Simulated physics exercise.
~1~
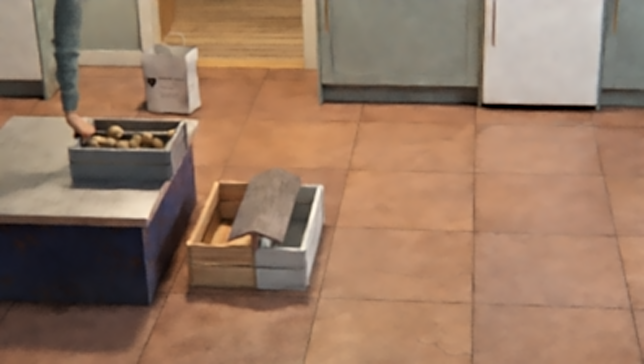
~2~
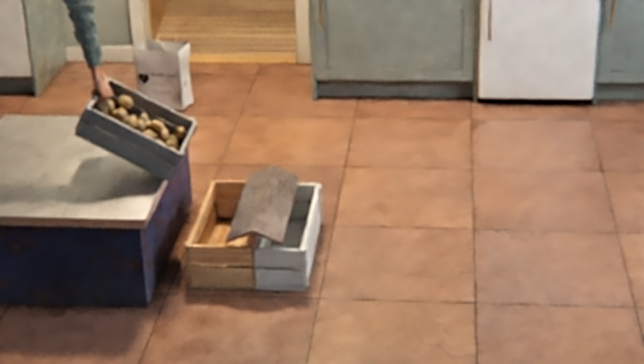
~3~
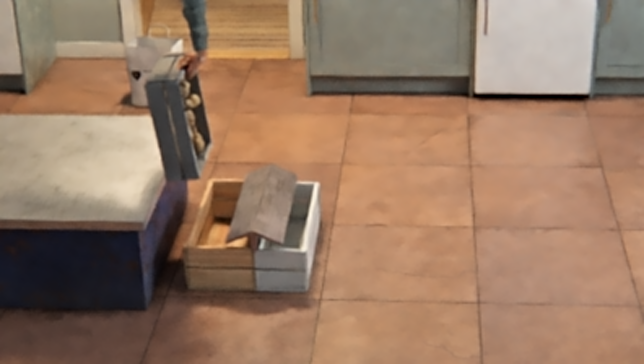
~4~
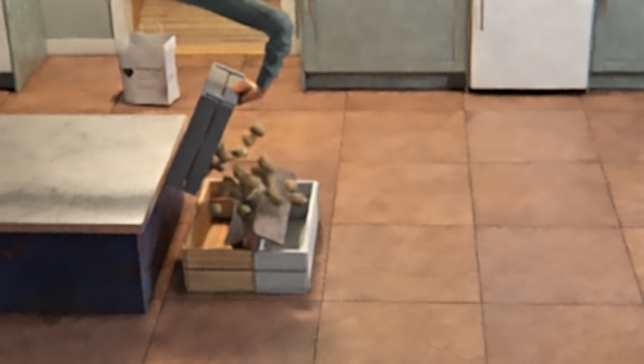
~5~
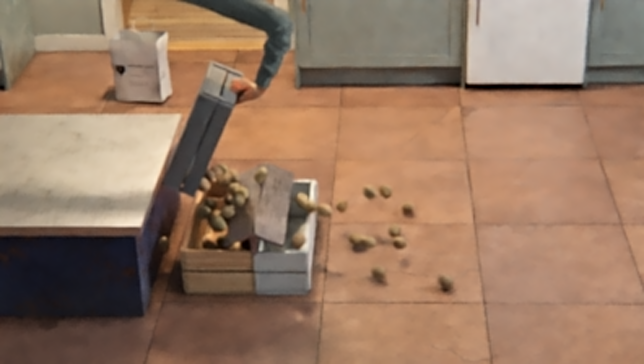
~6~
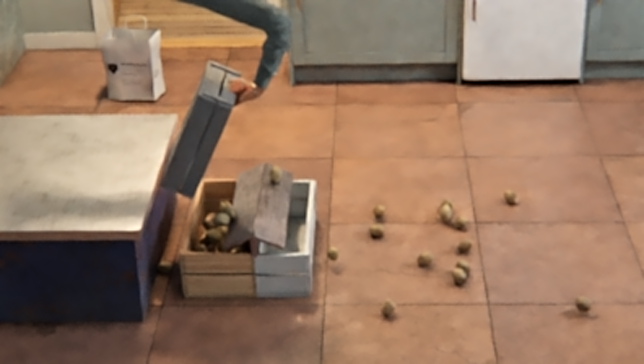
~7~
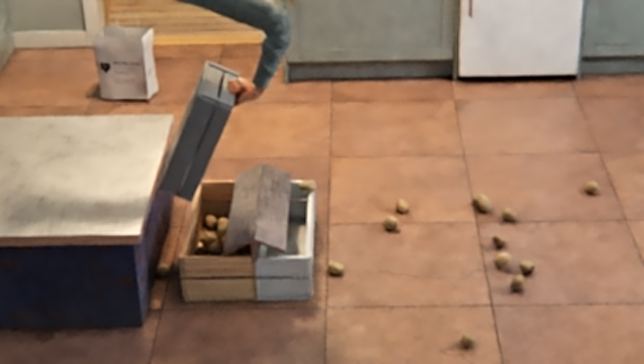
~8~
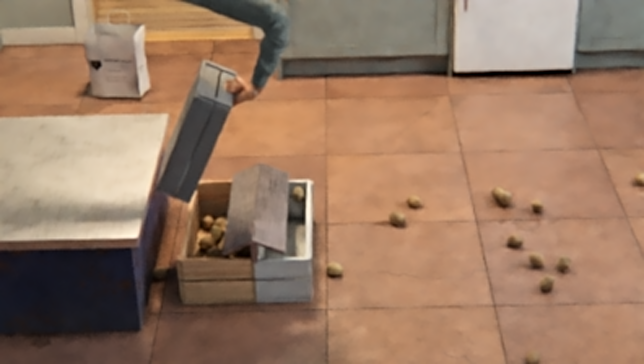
A sleeved arm holds a grey tote of potatoes at the right end of a pale-topped bench with a dark blue base, seen from slightly above in a kitchen with terracotta floor tiles. On the floor beside it stand a wooden box and a white bin, with a grey roof-shaped splitter over their shared wall. The arm lifts the tote, swings it right and tips it past upright. Potatoes tumble onto the splitter, some dropping into the wooden box while many bounce and roll rightward. Finally, most lie in the wooden box, a few show in the white bin, and others are scattered across the tiles beyond.
